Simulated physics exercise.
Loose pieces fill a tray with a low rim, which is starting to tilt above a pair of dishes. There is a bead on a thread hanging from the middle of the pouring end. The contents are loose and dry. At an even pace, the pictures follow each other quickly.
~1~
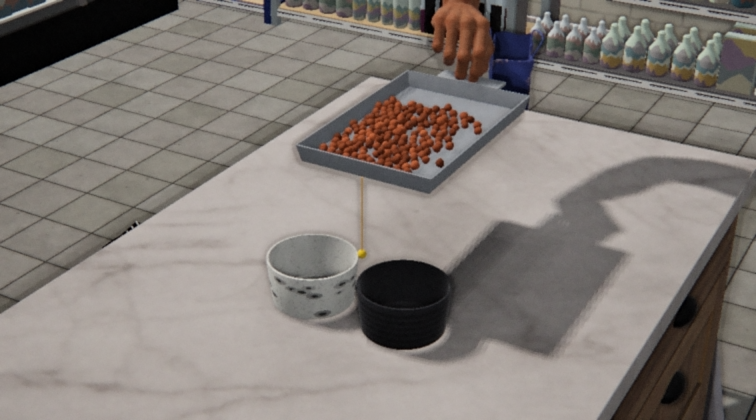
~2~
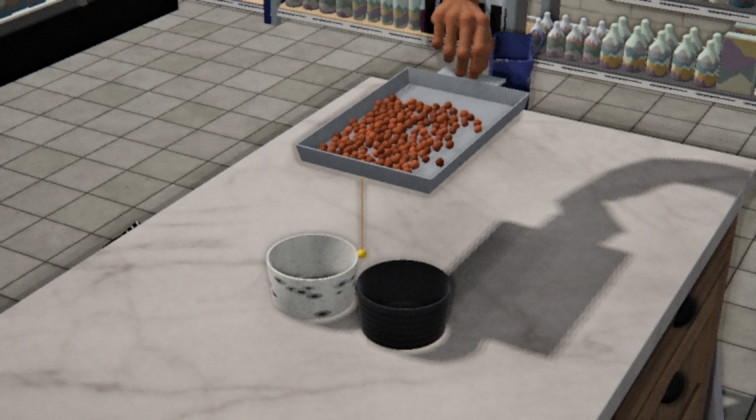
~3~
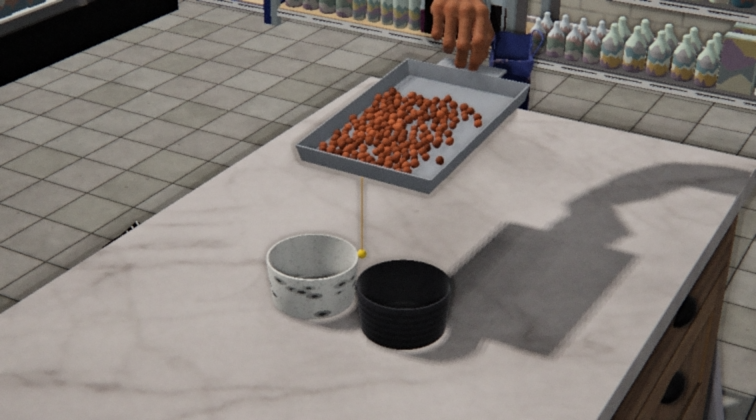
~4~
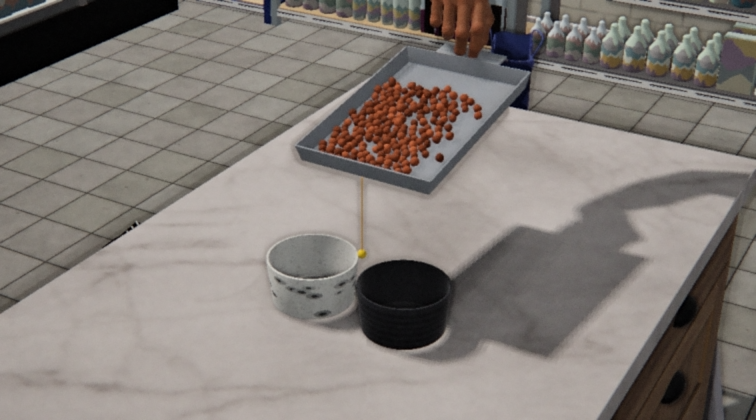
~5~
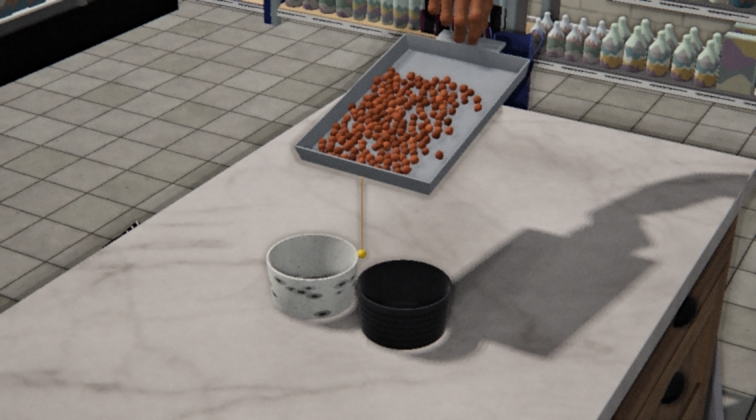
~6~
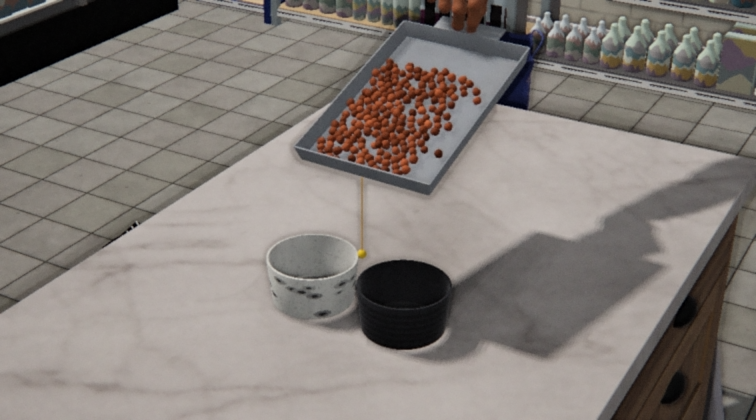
On a marble counter, a hand gradually tilts a tray of reddish-brown pellets above two dishes.
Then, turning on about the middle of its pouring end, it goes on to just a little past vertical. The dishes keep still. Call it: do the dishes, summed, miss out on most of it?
Yes, most of it misses them.
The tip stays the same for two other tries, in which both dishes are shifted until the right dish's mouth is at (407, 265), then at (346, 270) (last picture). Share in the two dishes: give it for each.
Trial 1 0%, trial 2 20%.
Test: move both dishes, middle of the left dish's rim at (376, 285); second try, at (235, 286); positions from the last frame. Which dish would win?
First try: The left-side dish; second try: The right-side dish.
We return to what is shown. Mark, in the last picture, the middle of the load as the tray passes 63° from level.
At about (371, 128).
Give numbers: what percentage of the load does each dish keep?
Per cent held at the end: Left dish 10, right dish 30.
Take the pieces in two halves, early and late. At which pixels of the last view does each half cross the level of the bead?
First roughly (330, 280), then roughly (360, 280).
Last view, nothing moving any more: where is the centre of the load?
Once nothing moves, the middle sits near (344, 353).
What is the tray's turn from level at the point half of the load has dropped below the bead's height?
At some 105 degrees.
Soon, tray tipped steeply; nearly all on the tray; a stray few in the air.
A while on, tray tipped past a quarter turn; about a third on the tray; a small part in the right dish; a small part outside both; about half in the air.
Towards the end, tray tipped past a quarter turn; about a quarter in the right dish; a small part in the left dish; about two thirds outside both.
Finally, tray tipped past a quarter turn; about a quarter in the right dish; a small part in the left dish; about two thirds outside both.
